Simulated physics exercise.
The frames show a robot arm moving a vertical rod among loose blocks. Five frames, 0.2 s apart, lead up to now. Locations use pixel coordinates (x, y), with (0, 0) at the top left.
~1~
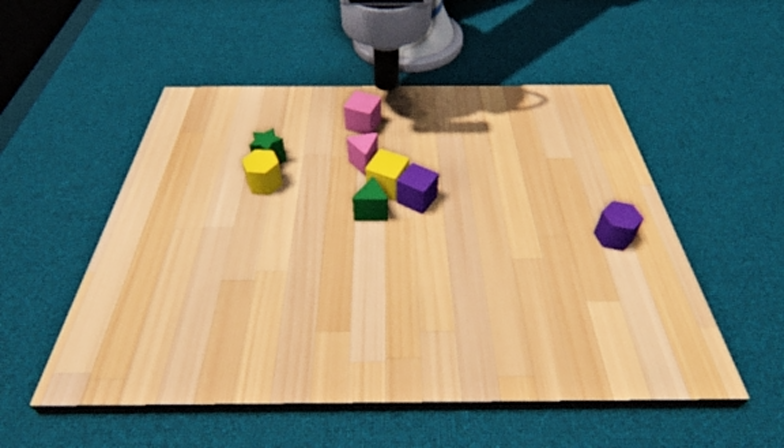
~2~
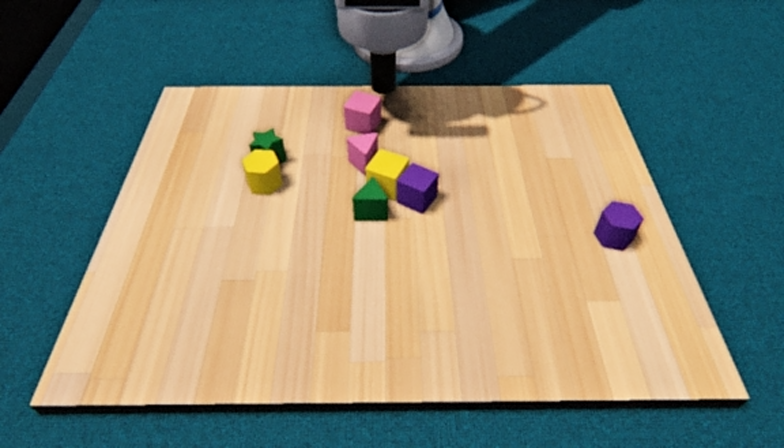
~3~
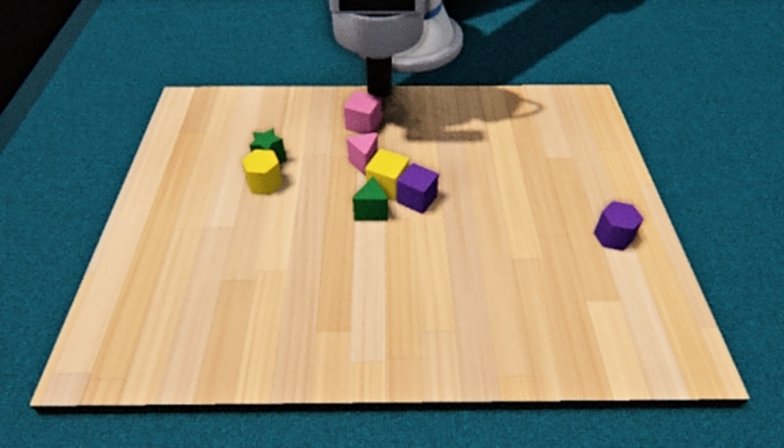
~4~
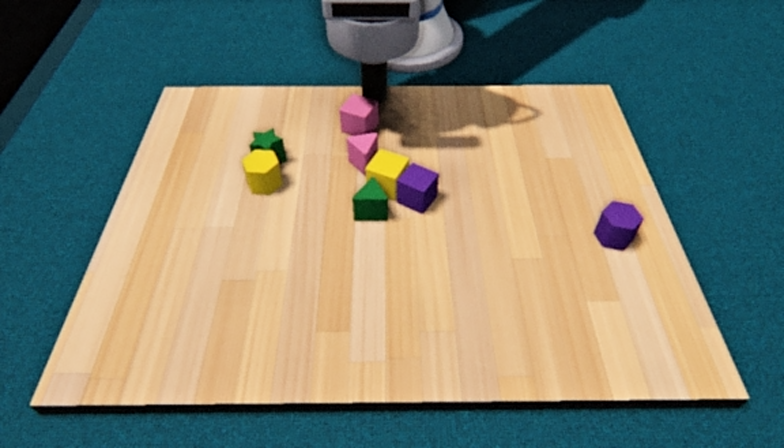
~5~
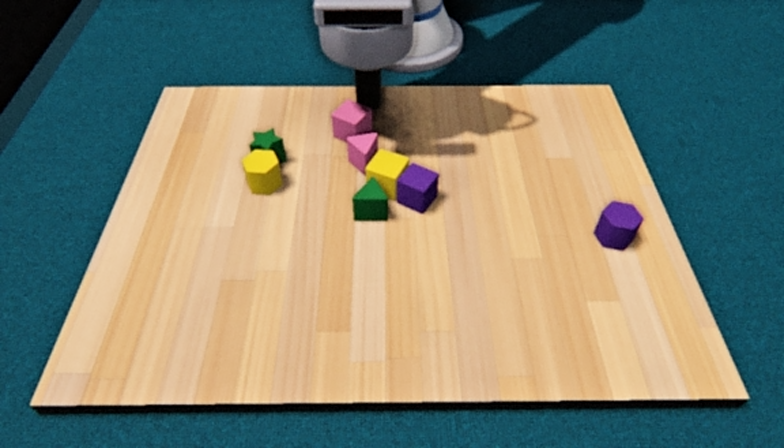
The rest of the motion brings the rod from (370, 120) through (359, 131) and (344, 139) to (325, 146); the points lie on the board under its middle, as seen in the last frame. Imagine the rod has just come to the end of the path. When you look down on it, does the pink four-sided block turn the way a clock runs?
No, it doesn't check out.
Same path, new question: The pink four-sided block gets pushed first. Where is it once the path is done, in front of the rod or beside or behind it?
It is still there in front.
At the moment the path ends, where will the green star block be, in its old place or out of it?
That block stays in place.
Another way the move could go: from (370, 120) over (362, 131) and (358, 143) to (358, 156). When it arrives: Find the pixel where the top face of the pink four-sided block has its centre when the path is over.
Around (327, 134).
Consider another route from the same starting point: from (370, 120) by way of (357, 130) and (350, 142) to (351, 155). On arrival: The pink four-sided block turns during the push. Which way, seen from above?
Clockwise, looking down.
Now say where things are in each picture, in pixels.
In the first picture, tip of the rod at (387, 84), middles of tops, green star block at (265, 138), pink four-sided block at (363, 101), pink triangular piece at (363, 141).
In the second picture, rod at (384, 87), nothing pushed.
In the third picture, rod at (380, 92), nothing pushed.
In the fourth picture, rod at (375, 97), pink four-sided block at (359, 105).
In the fifth picture, rod at (369, 104), green star block at (265, 138), pink four-sided block at (352, 111), pink triangular piece at (363, 141).
The first path, step by step. Halfway along, rod at (351, 120); pink four-sided block at (331, 127).
At the end, rod at (323, 129); green star block unmoved; pink four-sided block at (307, 140), turned 20° anticlockwise; pink triangular piece unmoved.
